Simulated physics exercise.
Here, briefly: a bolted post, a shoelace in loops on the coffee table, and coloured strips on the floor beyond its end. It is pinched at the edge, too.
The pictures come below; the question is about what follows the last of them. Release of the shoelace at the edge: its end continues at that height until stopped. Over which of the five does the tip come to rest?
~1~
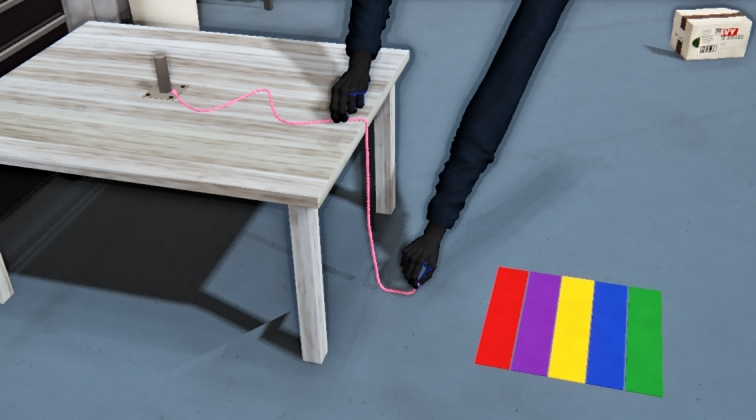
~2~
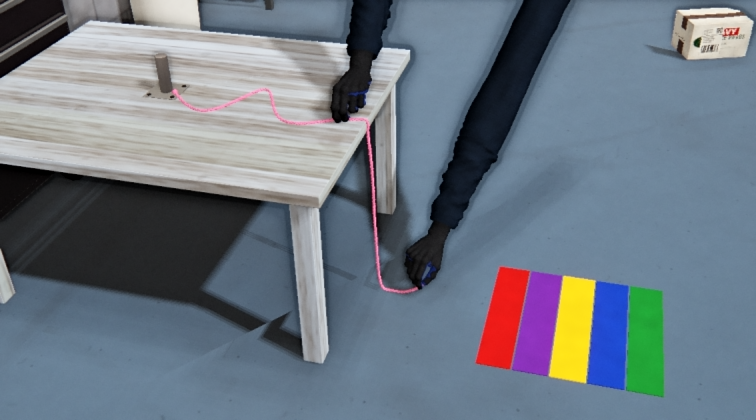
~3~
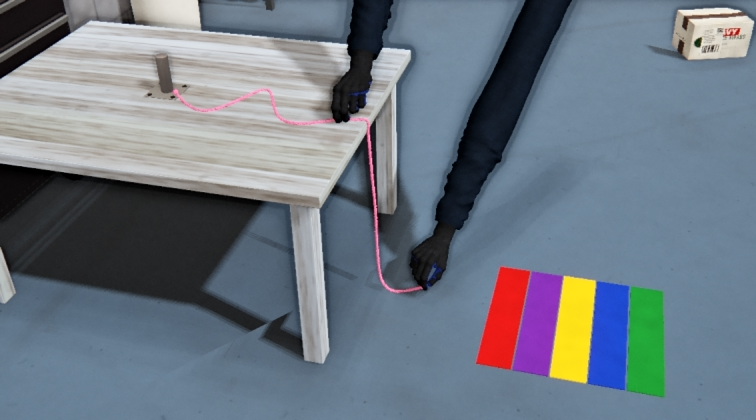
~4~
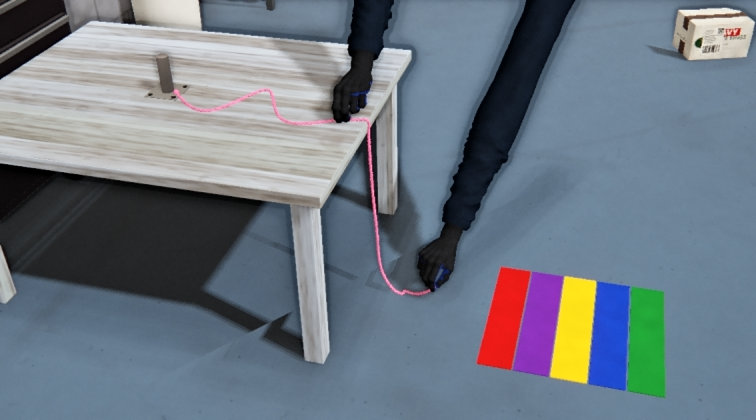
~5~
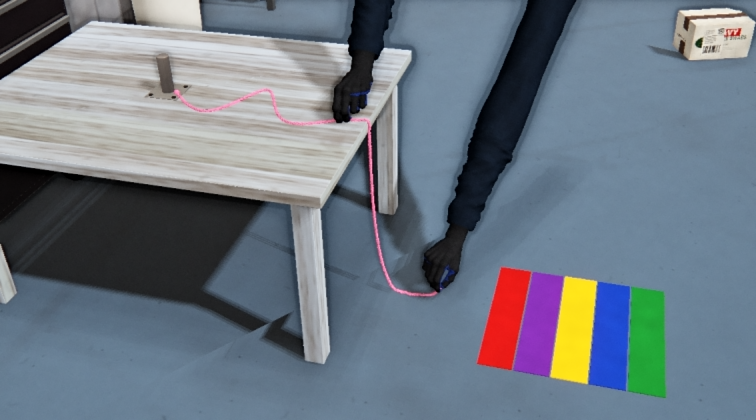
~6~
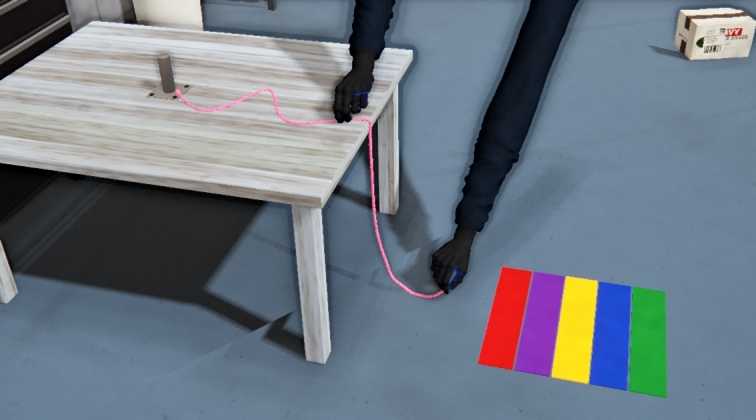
Over the green one.
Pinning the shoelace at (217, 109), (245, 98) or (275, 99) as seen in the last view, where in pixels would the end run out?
Expect roughly (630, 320) for the first, (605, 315) for the second and (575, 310) for the third.
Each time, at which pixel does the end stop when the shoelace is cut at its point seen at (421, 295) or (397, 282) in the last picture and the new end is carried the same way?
First try near (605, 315), second near (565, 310).
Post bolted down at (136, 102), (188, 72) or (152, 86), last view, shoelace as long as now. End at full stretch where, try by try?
Try by try, around (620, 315), (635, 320) and (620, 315).
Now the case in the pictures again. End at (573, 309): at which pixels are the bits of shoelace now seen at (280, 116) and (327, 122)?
(355, 117) and (382, 157), approximately.
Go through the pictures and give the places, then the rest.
End (418, 284); red (496, 347); purple (532, 353); yellow (569, 359); blue (606, 366); green (644, 373), in the first picture.
End (422, 285); shoelace through (191, 107) (259, 91) (284, 121) (367, 130) (374, 204) (379, 273), in the second picture.
End (428, 286), in the third picture.
End (435, 287); shoelace through (192, 107) (260, 91) (286, 121) (369, 131) (374, 204) (383, 274), in the fourth picture.
End (441, 288), in the fifth picture.
End (449, 289); shoelace through (193, 107) (261, 91) (287, 121) (370, 131) (373, 204) (391, 274), in the sixth picture.
Soon after, end near (573, 309); over yellow.
Then, end near (622, 317); over blue.
At full stretch, end near (649, 321); over green. The green one.
